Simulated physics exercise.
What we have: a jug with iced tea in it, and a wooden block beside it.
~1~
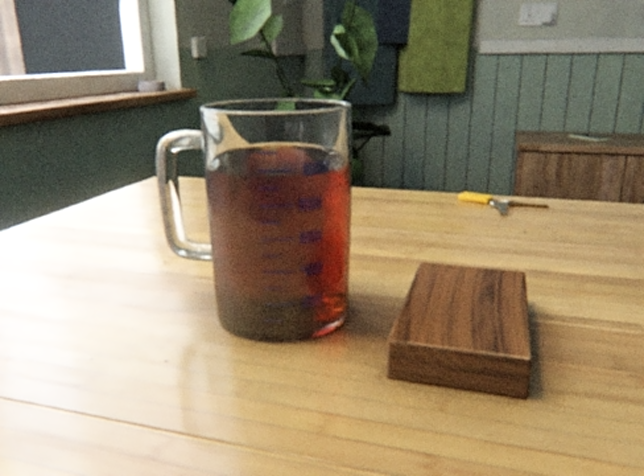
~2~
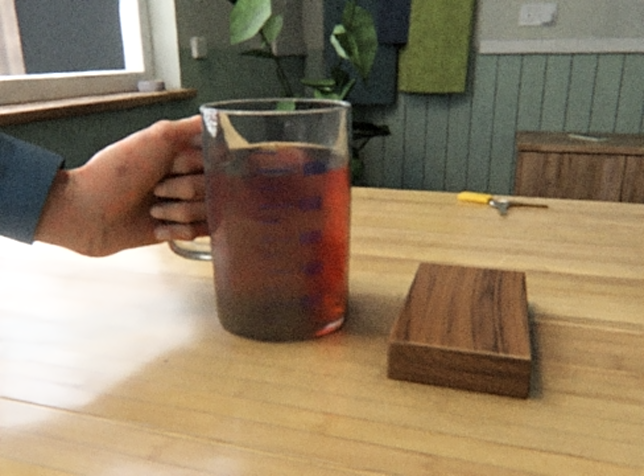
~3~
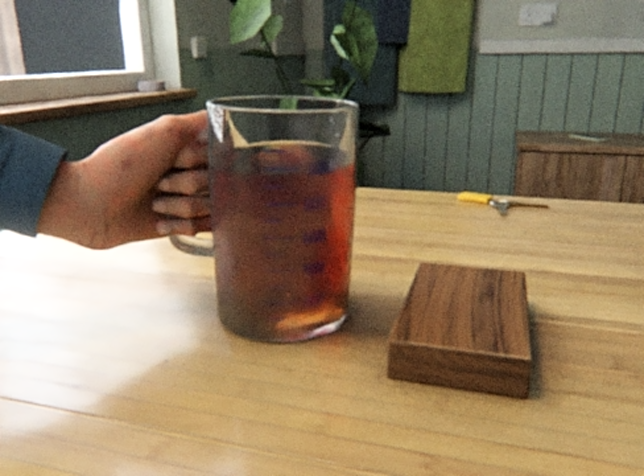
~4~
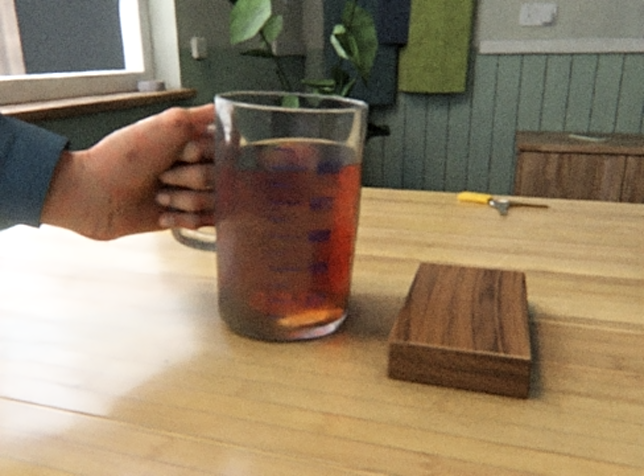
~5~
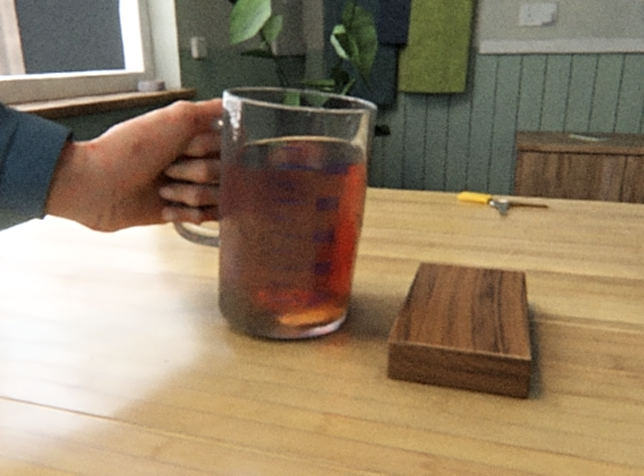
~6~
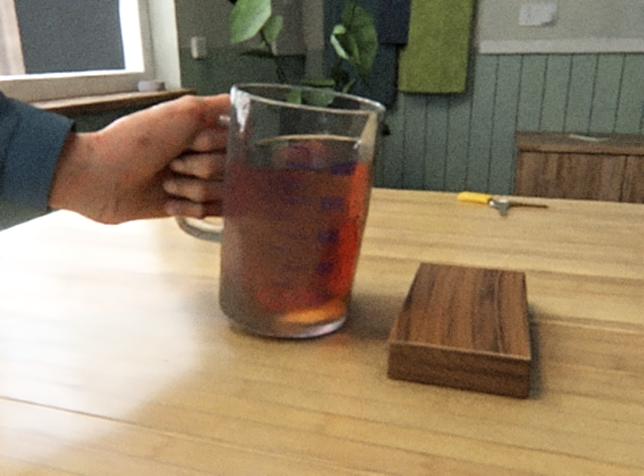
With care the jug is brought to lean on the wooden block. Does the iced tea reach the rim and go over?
It loses some.
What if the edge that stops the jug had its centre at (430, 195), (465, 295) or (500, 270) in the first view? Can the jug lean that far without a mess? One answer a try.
In that order: Stays dry, slops over, spills.
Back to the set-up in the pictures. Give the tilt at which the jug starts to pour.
At 40° or so.
Shortly, the jug leans by about 30°; none is lost.
Then, the jug leans by about 50°; it has lost some; nearly all of the iced tea is inside.
At the finish, the jug leans by about 55°, against the wooden block; it has lost some; about two thirds of the iced tea is inside.
